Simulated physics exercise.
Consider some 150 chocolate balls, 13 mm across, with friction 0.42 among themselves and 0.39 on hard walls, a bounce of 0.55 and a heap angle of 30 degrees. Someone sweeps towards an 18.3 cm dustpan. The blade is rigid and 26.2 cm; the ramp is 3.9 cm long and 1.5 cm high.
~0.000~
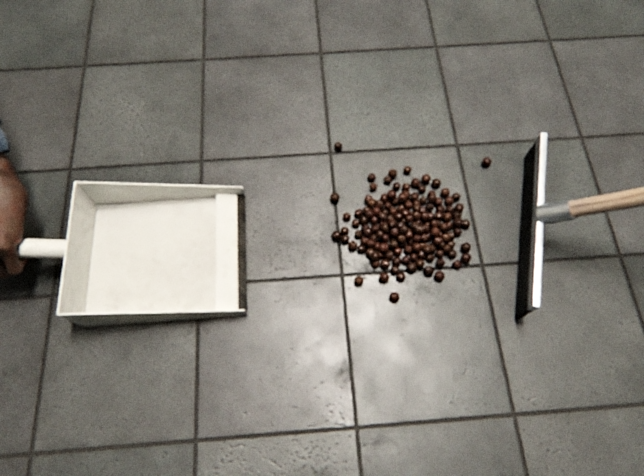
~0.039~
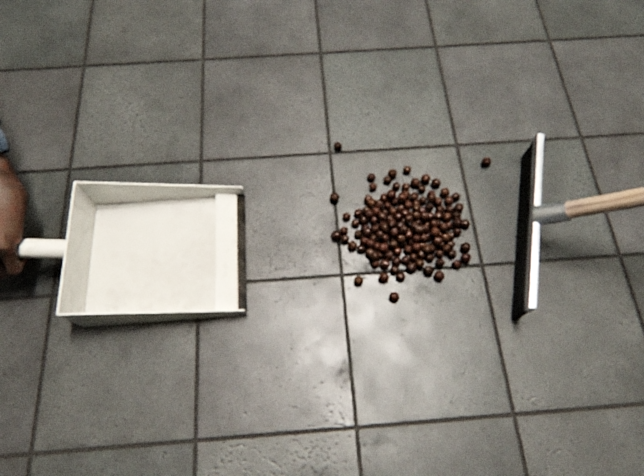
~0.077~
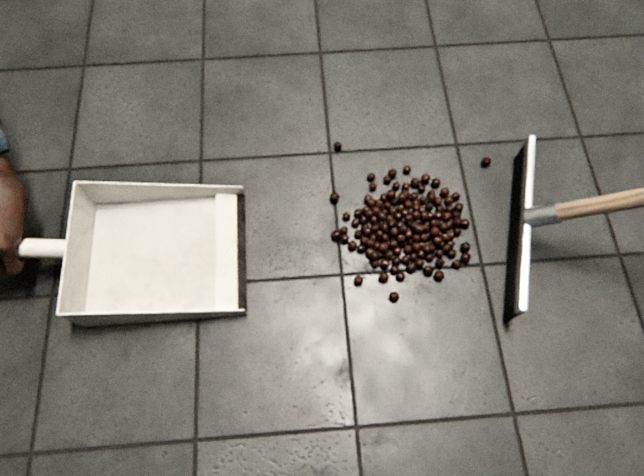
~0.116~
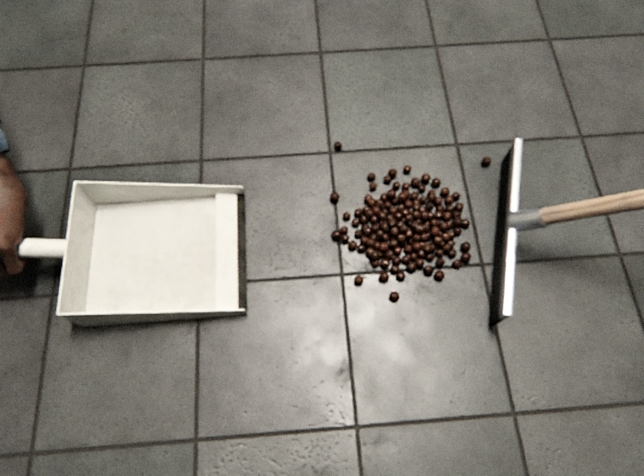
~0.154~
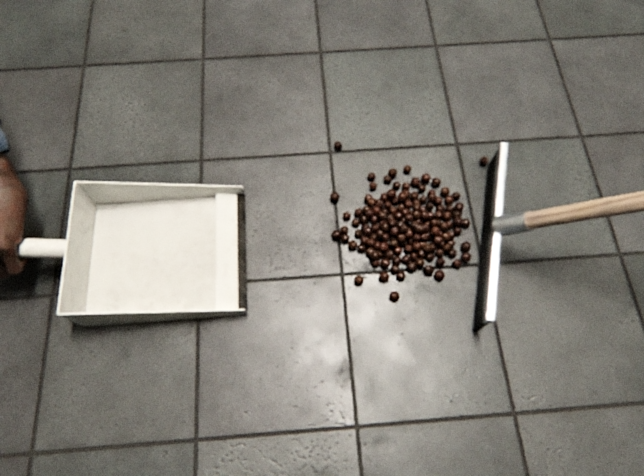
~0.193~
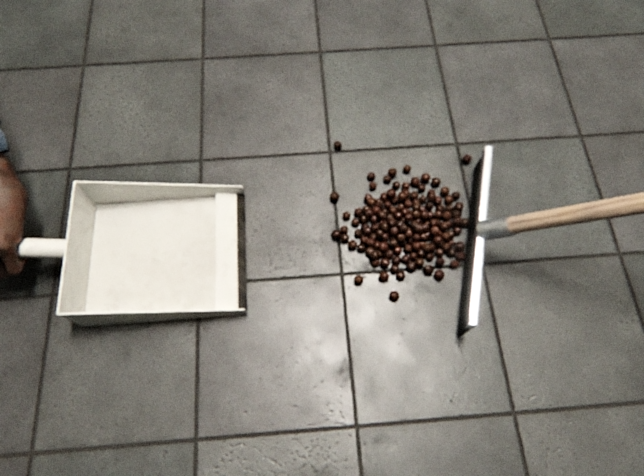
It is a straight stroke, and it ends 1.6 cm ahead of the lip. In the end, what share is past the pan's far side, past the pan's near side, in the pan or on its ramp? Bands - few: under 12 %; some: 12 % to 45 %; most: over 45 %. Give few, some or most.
Past the pan's far side: Some, past the pan's near side: Few, in the pan or on its ramp: Few.
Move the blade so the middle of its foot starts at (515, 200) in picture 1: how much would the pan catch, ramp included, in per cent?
Roughly 15 percent would end up there.
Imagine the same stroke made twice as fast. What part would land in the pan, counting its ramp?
Then near 30 in a hundred.
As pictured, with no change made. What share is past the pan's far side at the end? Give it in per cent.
Estimated share: 30 per cent.
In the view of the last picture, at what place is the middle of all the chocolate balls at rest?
Close to pixel (261, 224).
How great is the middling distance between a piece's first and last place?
Median: Approx. 22 cm.
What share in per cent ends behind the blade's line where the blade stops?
Some 15 percent, give or take.
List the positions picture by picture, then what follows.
Blade from (533, 307) to (541, 140), moved 0.0 cm, 0 of the pieces shifted so far; middle of the pieces at (404, 223); pan at (155, 258), in the first frame.
Blade from (529, 307) to (537, 140), moved 0.5 cm, 0 of the pieces shifted so far; middle of the pieces at (404, 223), in the second frame.
Blade from (520, 310) to (529, 142), moved 1.8 cm, 0 of the pieces shifted so far; middle of the pieces at (404, 222), in the third frame.
Blade from (504, 315) to (516, 145), moved 3.9 cm, 0 of the pieces shifted so far; middle of the pieces at (404, 222), in the fourth frame.
Blade from (488, 320) to (502, 149), moved 6.2 cm, 0 of the pieces shifted so far; middle of the pieces at (404, 222), in the fifth frame.
Blade from (471, 325) to (486, 153), moved 8.5 cm, 3 of the pieces shifted so far; middle of the pieces at (404, 222); pan at (154, 258). The blade's pace is about 0.60 m/s, heading 12 degrees towards the viewer's side, in the sixth frame.
Then, at 0.42 s, middle of the blade 19 cm from the lip; 0 % over the lip, far side 15 %, near side 0 %.
After 0.57 s, middle of the blade 10 cm from the lip; 0 % over the lip, far side 25 %, near side 5 %.
After 0.85 s, middle of the blade 5 cm from the lip; 10 % over the lip, far side 30 %, near side 10 %.
In the end, at 1.5 s, far side 30 %, near side 10 %, pan 5 %, in front of the lip or behind the blade 55 %.
